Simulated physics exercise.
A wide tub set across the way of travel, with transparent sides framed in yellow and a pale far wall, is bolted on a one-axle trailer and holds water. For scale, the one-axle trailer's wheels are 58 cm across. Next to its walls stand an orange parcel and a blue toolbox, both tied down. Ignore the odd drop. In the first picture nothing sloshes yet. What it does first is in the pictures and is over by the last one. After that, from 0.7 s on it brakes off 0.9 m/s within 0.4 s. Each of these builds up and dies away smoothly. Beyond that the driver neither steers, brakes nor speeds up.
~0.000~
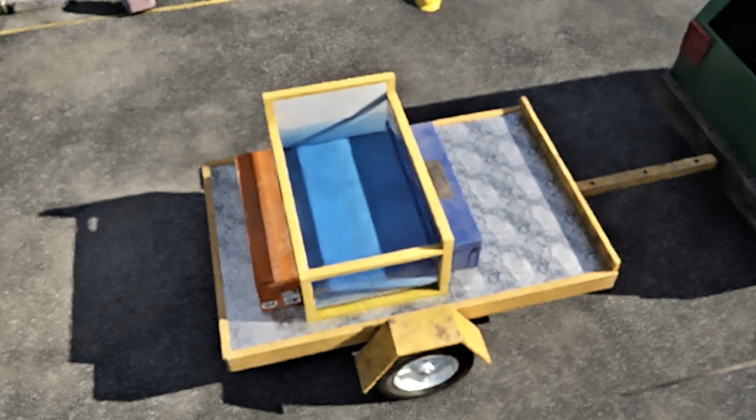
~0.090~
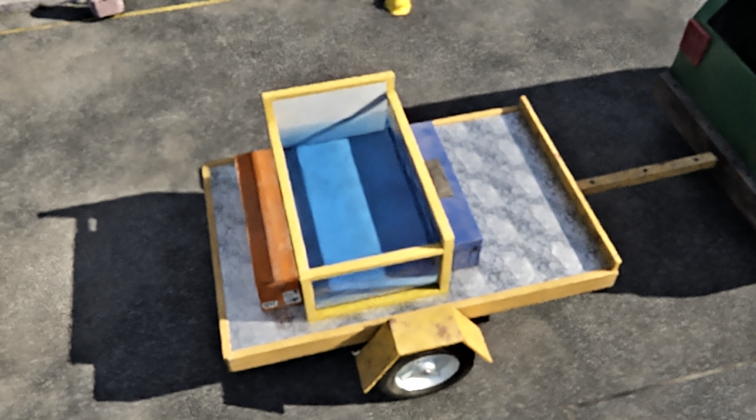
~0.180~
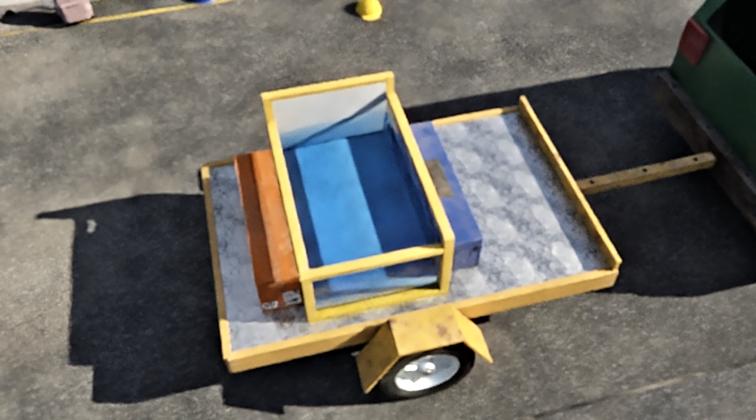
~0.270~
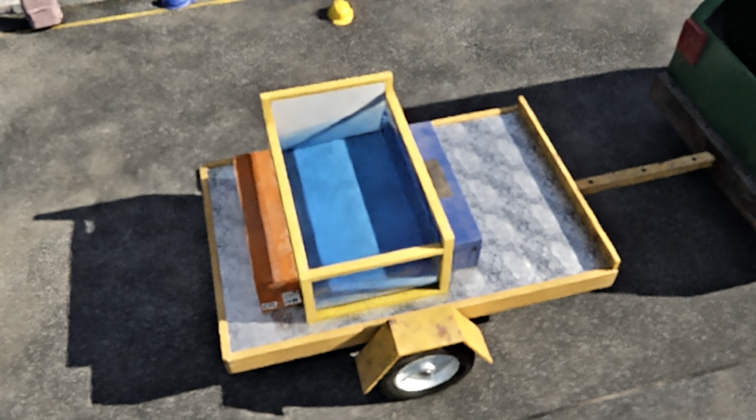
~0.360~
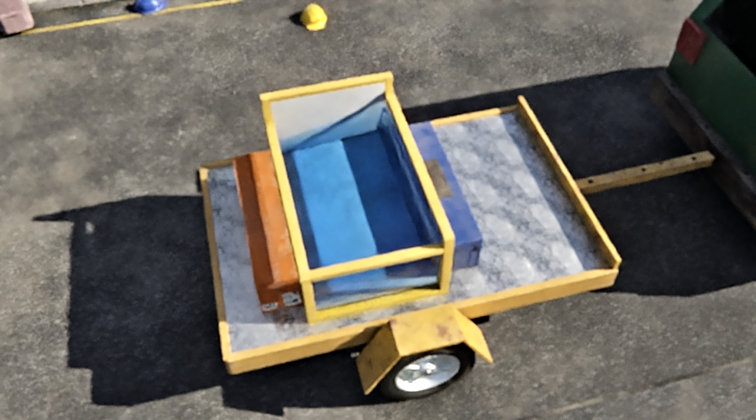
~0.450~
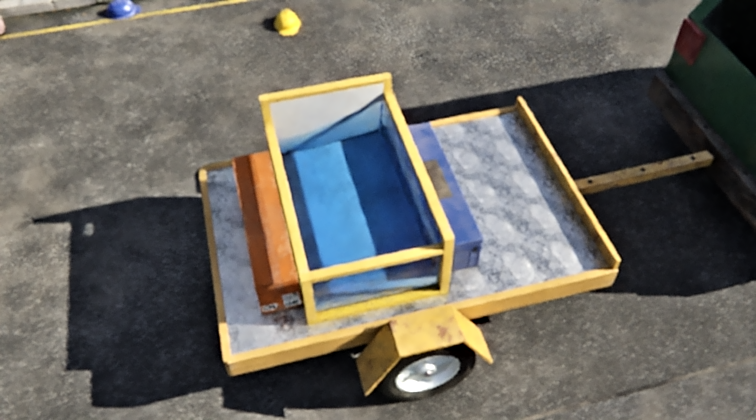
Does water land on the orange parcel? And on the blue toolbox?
Orange parcel: Gets wet; blue toolbox: Escapes the spill.
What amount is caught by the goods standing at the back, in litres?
Roughly 5 L.
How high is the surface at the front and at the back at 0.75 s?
About 30 cm in front and 34 cm behind.
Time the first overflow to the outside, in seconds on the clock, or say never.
At about 2.0 s.
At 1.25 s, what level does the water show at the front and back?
About 42 cm in front and 22 cm behind.
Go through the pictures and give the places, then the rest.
In the first picture, level at the front (378, 119); level at the back (291, 135); still flat; the front is on the right, levels are read along the far wall; the orange parcel stands at the back; the blue toolbox stands at the front; a wheel hub at (428, 379).
In the second picture, level at the front (378, 119); level at the back (291, 134); still flat.
In the third picture, level at the front (377, 117); level at the back (291, 136); rising 2° towards the front.
In the fourth picture, level at the front (376, 113); level at the back (290, 141); rising 10° towards the front.
In the fifth picture, level at the front (376, 111); level at the back (290, 143); rising 14° towards the front.
In the sixth picture, level at the front (375, 111); level at the back (289, 144); rising 14° towards the front; a wheel hub at (430, 380).
After 0.75 s front 29 cm, middle 30 cm, back 34 cm above the floor; no loss so far.
After 1.25 s front 43 cm, middle 26 cm, back 23 cm above the floor; no loss so far.
After 1.75 s front 23 cm, middle 28 cm, back 42 cm above the floor; no loss so far.
After 4.09 s the loss stands at 3 per cent, over the back; the orange parcel has caught 5 litres and the blue toolbox nothing.
